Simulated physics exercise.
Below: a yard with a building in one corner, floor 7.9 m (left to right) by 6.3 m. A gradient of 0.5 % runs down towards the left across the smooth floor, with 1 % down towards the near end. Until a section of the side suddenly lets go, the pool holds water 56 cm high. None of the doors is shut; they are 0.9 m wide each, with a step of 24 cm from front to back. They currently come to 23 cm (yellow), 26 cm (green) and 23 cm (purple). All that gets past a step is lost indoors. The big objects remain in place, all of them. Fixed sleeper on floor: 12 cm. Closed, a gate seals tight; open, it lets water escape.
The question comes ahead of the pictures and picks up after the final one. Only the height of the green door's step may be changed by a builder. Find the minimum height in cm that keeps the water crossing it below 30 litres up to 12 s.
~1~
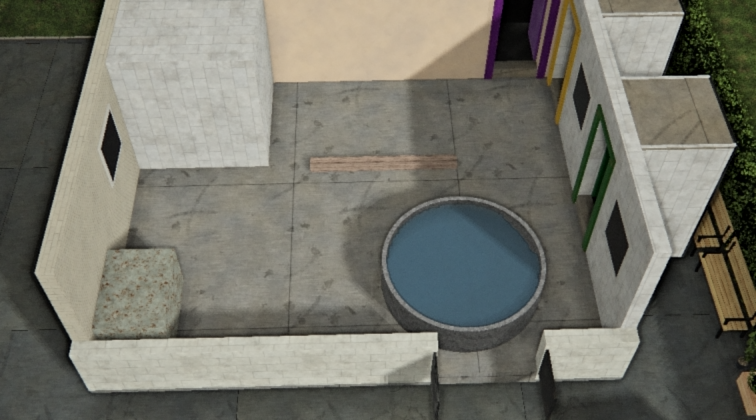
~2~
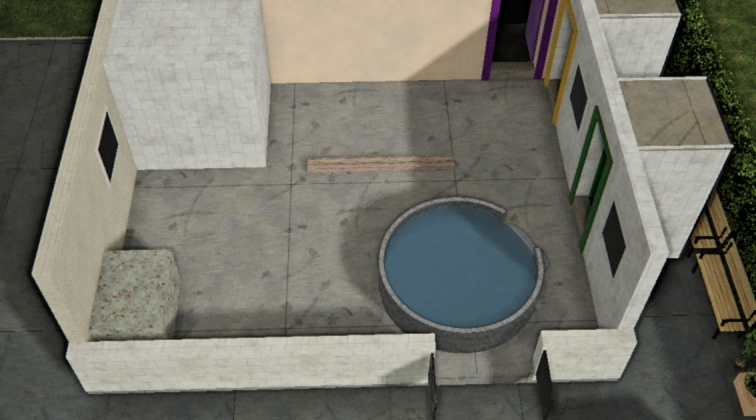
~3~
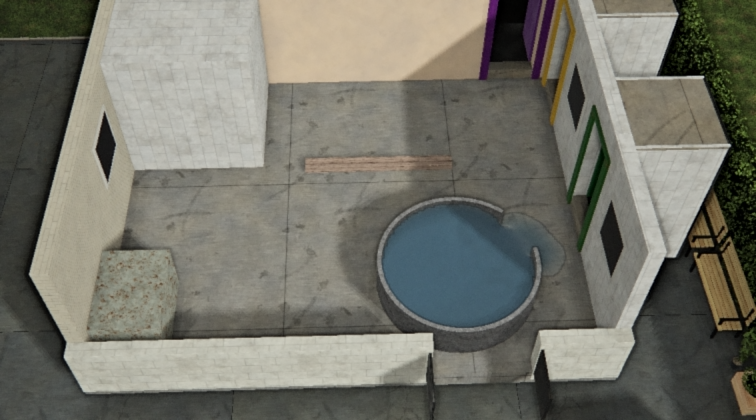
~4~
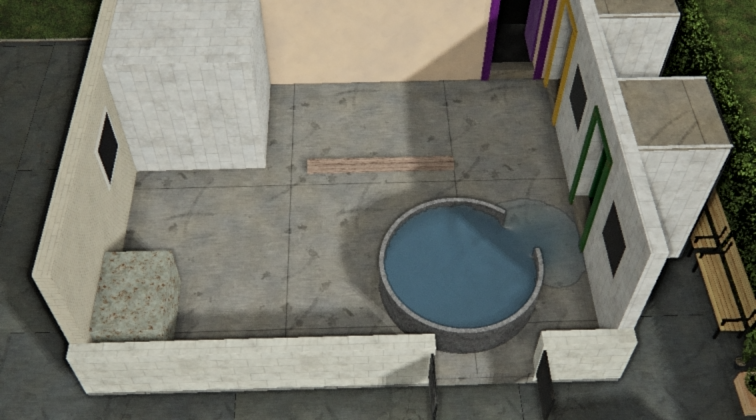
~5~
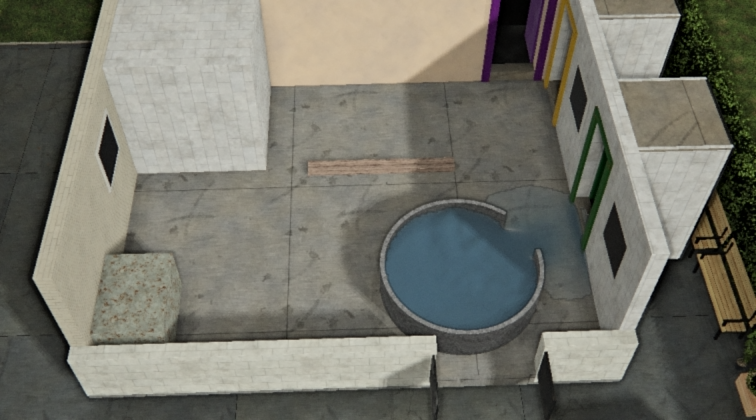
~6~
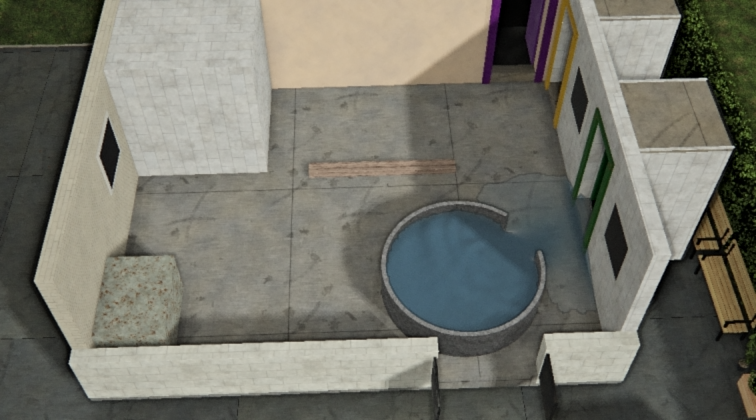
28 cm.
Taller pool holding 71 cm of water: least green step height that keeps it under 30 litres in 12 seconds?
In that case, roughly 37 cm.
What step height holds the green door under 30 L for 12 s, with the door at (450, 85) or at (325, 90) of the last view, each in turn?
You'd want roughly 9.5 cm there first, then roughly 7.5 cm.
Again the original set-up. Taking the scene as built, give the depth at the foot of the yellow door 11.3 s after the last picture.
Some 7.0 centimetres.
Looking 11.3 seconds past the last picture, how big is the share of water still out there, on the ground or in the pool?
Around 86 percent is still there.
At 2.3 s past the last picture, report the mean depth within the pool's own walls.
Averaged depth comes out at about 34 cm.
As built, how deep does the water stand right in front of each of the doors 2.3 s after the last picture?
Yellow door: 12 cm; green door: 26 cm; purple door: 25 cm.
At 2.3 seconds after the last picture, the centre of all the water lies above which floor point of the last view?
(484, 250).
Then, 0.7 s after the last picture water covers 10 % of the floor, deepest (36 cm) near (575, 247); 34 cm at the green door, 13 litres in over its 26 cm step.
Then, 2.3 s after the last picture water covers 25 % of the floor, deepest (28 cm) near (573, 239); 26 cm at the green door, 49 litres in over its 26 cm step.
Then, 11.3 s after the last picture water covers 80 % of the floor, deepest (12 cm) near (325, 161); 10 cm at the green door, 52 litres in over its 26 cm step.
At the green door as built, the water peaked near 35 cm, 0.9 s after the last picture.
Run again over the same 12 s with other heights there, 81 litres in over 23.5 cm, 10 litres over 32 cm. The limit of 30 litres is kept from about 28 cm up.
